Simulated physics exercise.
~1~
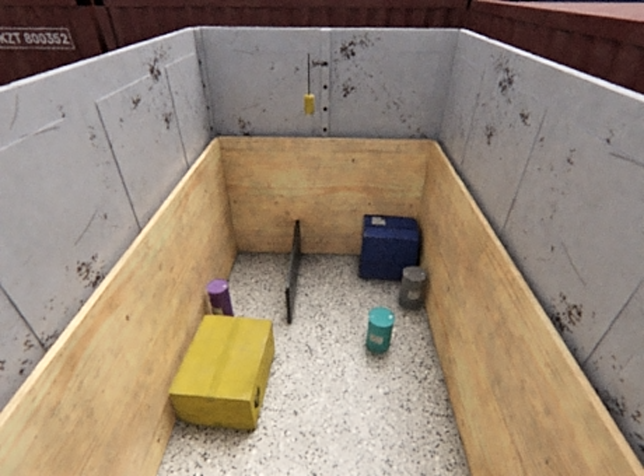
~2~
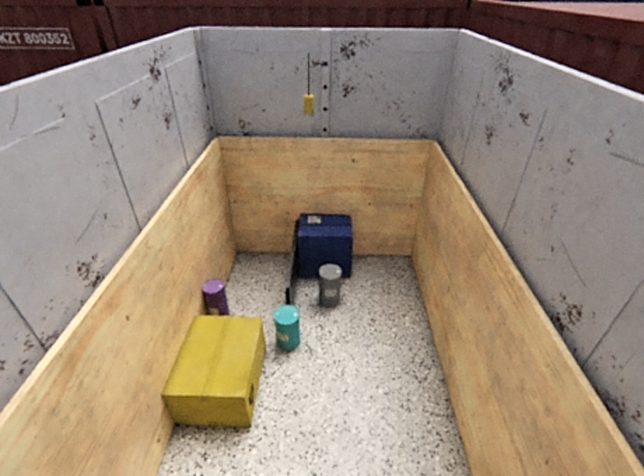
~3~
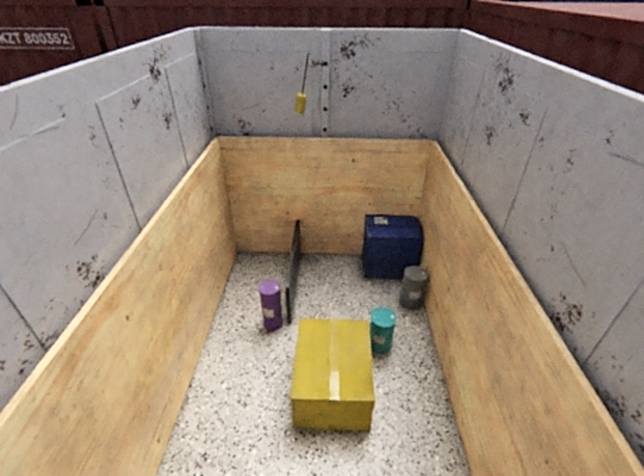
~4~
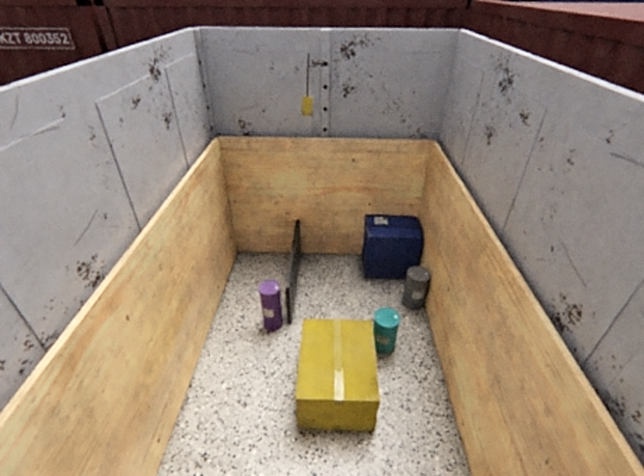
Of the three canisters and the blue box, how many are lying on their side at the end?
None of them are. The grey, purple and turquoise canisters and the blue box all still stand upright after sliding about.
A large yellow box sits at the near left of a wood-lined load bay, seen from behind and above, facing the front wall. A purple canister stands beyond it, with a low dark board in the middle and a turquoise canister, a grey canister and a blue box to the right. First the turquoise and grey canisters and the blue box slide left, while the yellow box barely shifts. Then the load slides right, carrying the yellow box towards the middle and the purple canister up beside the board. Everything settles with the canisters upright and the other three items back near their starting places.
